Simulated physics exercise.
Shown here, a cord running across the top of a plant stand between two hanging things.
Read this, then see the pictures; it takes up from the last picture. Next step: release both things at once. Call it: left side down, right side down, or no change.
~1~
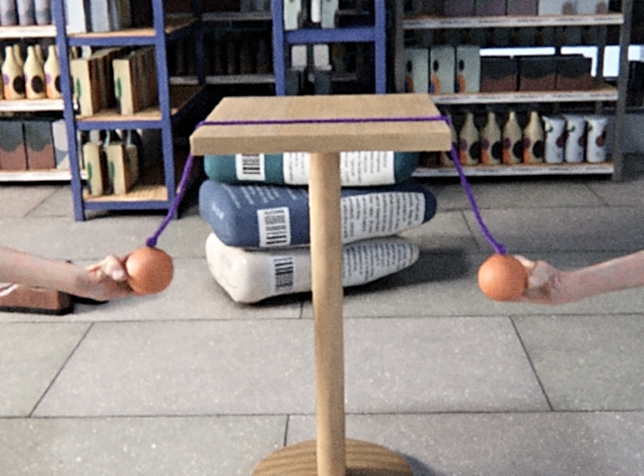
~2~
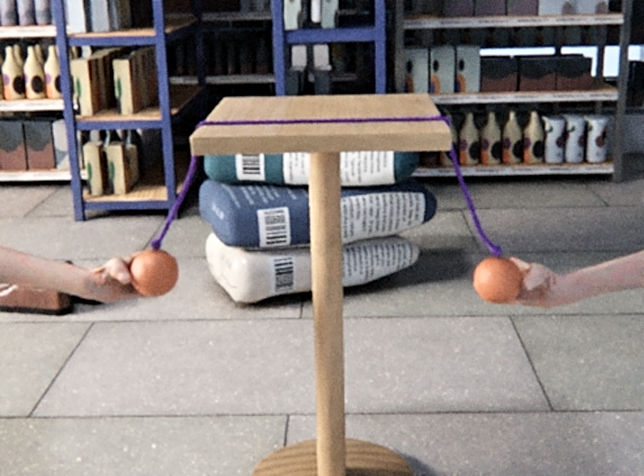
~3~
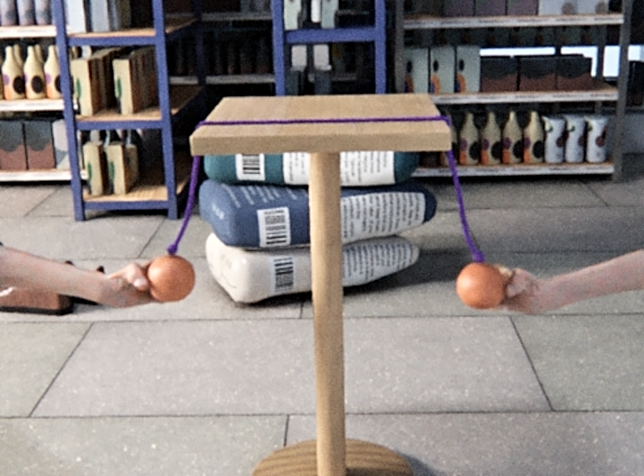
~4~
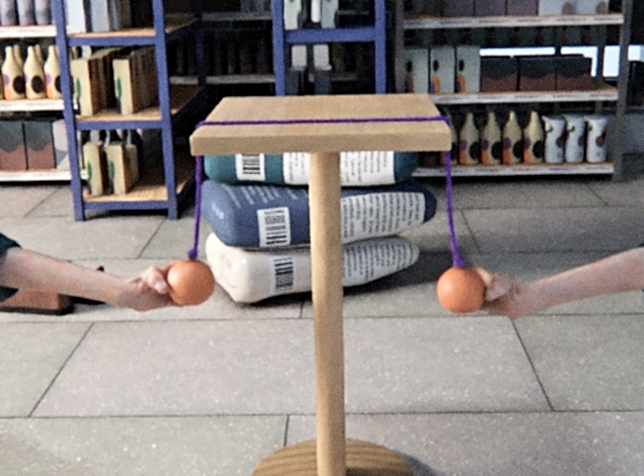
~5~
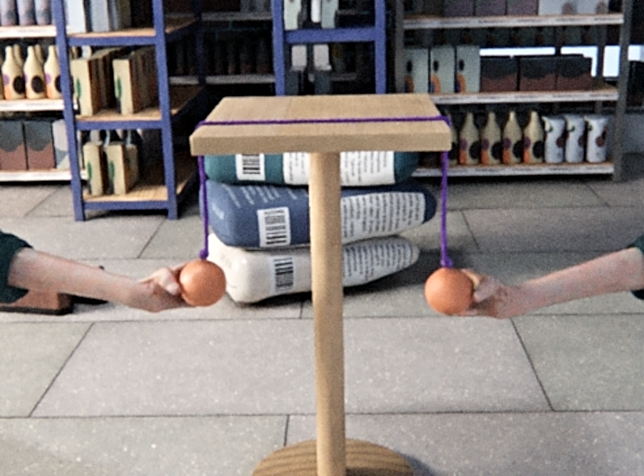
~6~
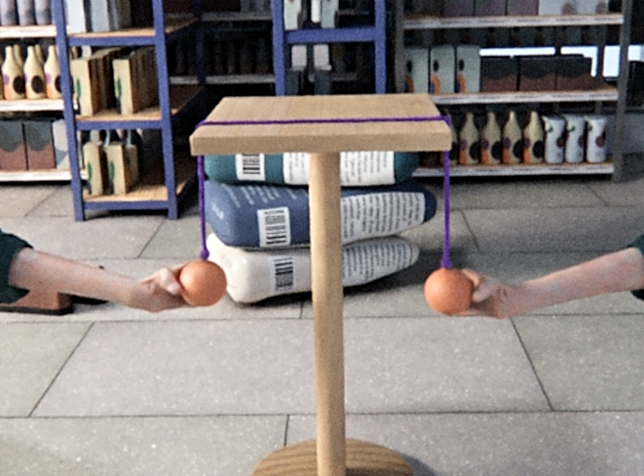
No change.
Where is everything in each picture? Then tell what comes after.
The first frame shows left orange (150, 270); right orange (503, 278); cord over the top (329, 121).
The second frame shows left orange (155, 273); right orange (499, 280).
The third frame shows left orange (172, 278); right orange (482, 286).
The fourth frame shows left orange (191, 282); right orange (462, 290).
The fifth frame shows left orange (203, 283); right orange (450, 292).
The sixth frame shows left orange (204, 283); right orange (449, 292); cord over the top (329, 121).
Then, 0.22 s after the last picture, left orange hanging as before near (206, 285); right orange hanging as before near (447, 293).
Then, 0.84 s after the last picture, left orange hanging as before near (208, 284); right orange hanging as before near (444, 293).
At rest, left orange hanging as before near (208, 284); right orange hanging as before near (442, 293). The cord stays as it is.
